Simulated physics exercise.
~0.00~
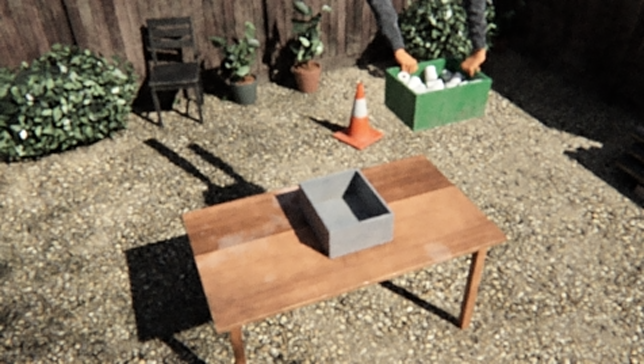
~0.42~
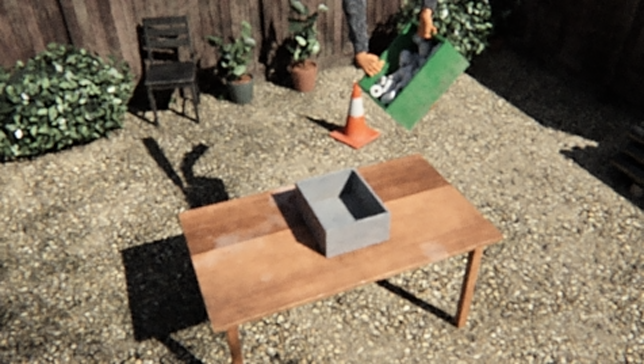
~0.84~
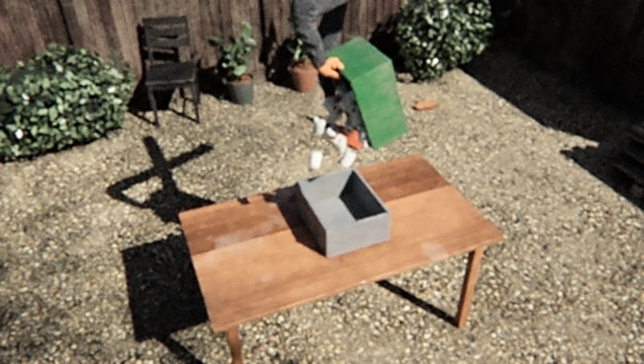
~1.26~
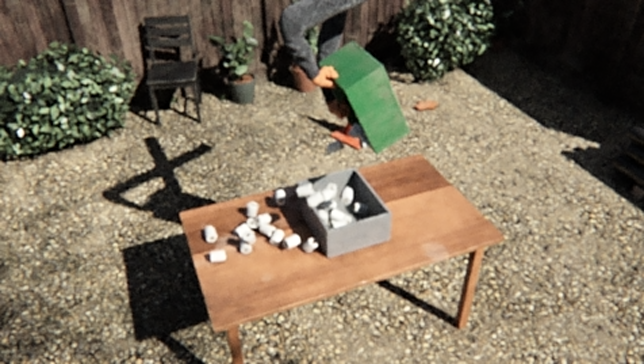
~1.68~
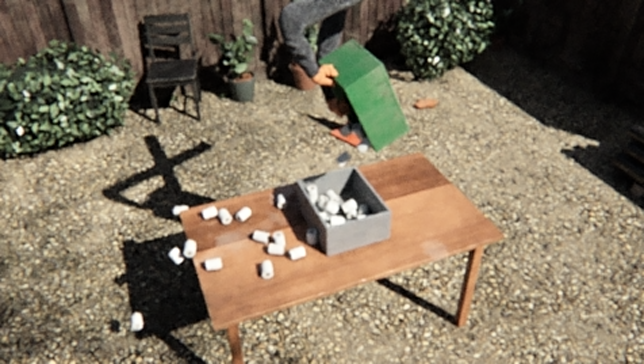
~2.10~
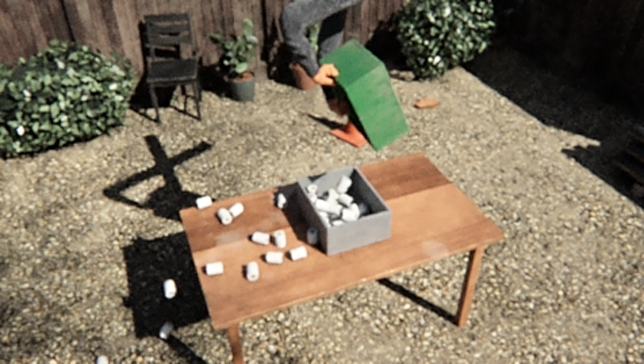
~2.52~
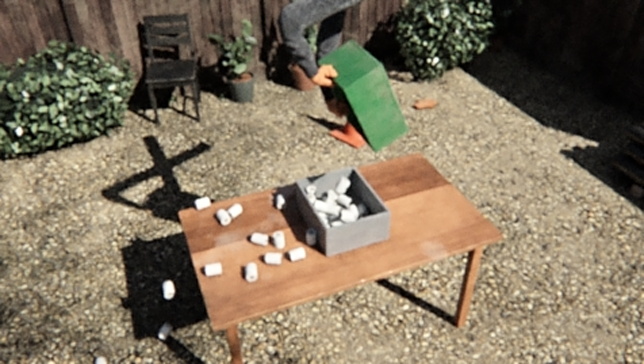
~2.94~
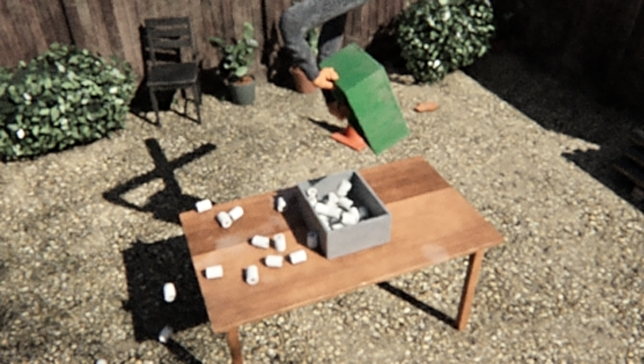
A green box full of white paper rolls is tipped out over a wooden table in a sunny gravel yard, seen from above at a slant. An open grey box sits on the table, with an orange and white cone, a dark chair, potted plants and bushes behind it near a wooden fence. Orange-gloved hands lift the green box, swing it left and turn it past its side. The rolls tumble down toward the grey box, and some scatter left across the tabletop. A few drop to the gravel, while many rest heaped inside the grey box as the green one stays tipped.
